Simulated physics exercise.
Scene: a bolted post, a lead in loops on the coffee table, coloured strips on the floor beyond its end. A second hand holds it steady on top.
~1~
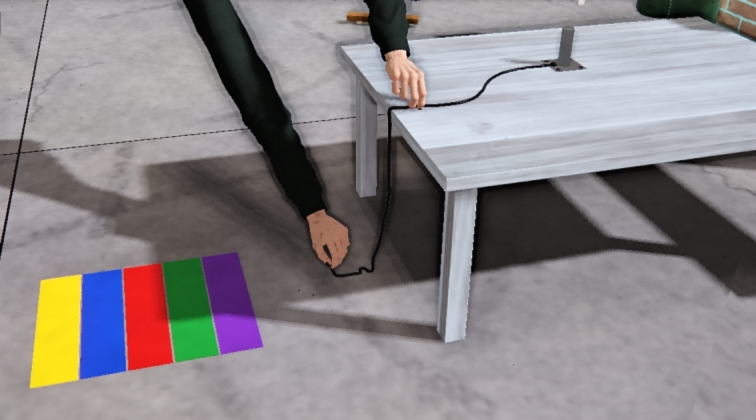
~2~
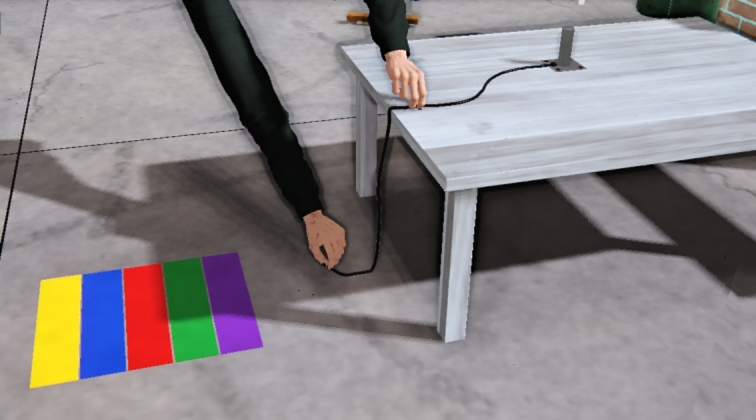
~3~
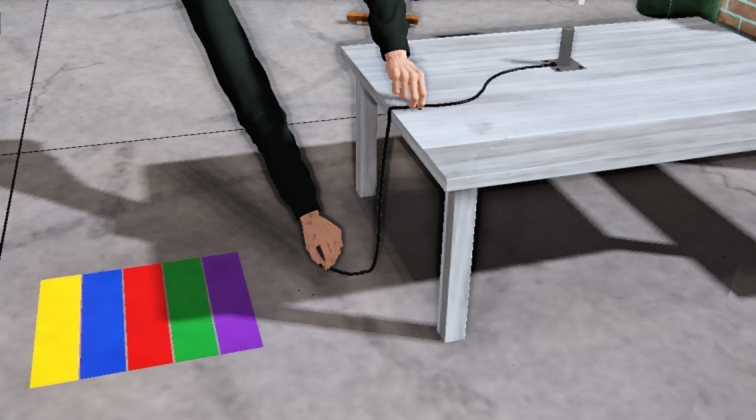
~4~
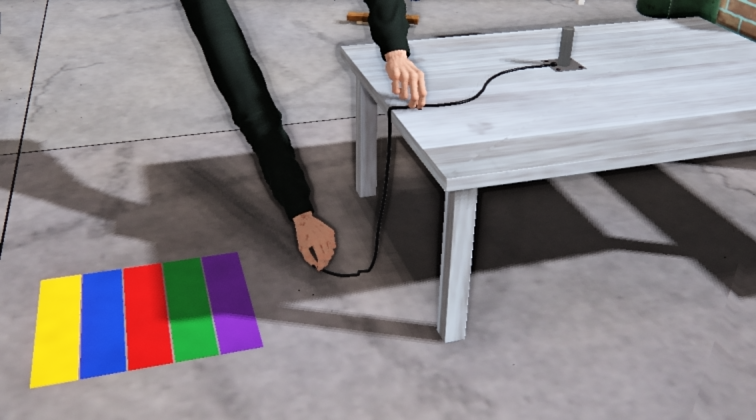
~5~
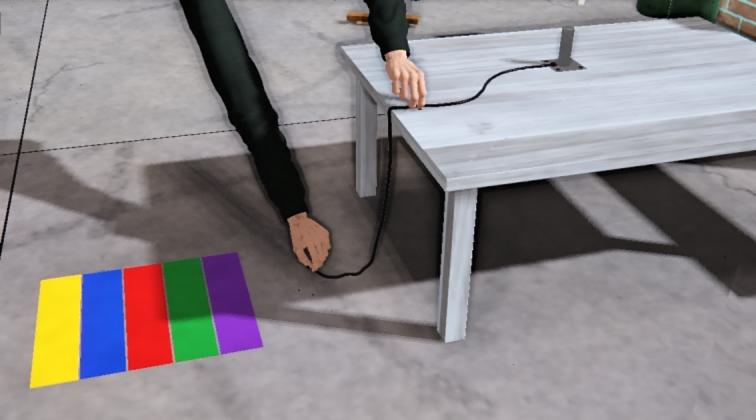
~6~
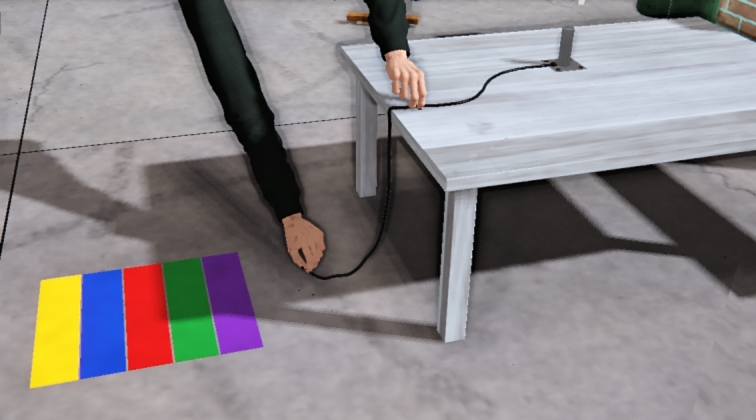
Two hands in dark sleeves hold a black lead that runs across a pale wooden coffee table and hangs over its left end, seen from above on a grey floor. Yellow, blue, red, green and purple strips lie side by side at lower left. The lower hand draws the lead's end slightly left near the floor, while the upper hand and the camera stay still.
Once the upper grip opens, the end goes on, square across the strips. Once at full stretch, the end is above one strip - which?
The end stops over the green strip.
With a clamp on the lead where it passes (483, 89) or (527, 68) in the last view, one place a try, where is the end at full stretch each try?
Estimates in sequence: (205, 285) then (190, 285).
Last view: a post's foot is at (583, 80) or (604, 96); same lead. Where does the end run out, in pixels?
Try 1 near (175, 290), try 2 near (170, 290).
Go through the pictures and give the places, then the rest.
In the first frame, end (332, 265); purple (238, 331); green (194, 338); red (149, 346); blue (103, 354); yellow (55, 362).
In the second frame, end (328, 265); lead through (526, 68) (486, 84) (445, 105) (388, 131) (379, 202) (375, 263).
In the third frame, end (325, 266).
In the fourth frame, end (318, 267); lead through (526, 68) (486, 84) (445, 105) (390, 131) (383, 202) (373, 263).
In the fifth frame, end (312, 268).
In the sixth frame, end (307, 269); lead through (526, 68) (486, 84) (445, 105) (390, 131) (387, 202) (364, 260).
Early on, end near (270, 274); short of the strips.
Midway, end near (218, 282); over purple.
At the end of the slack, end near (188, 287); over green. It halts on the green strip.
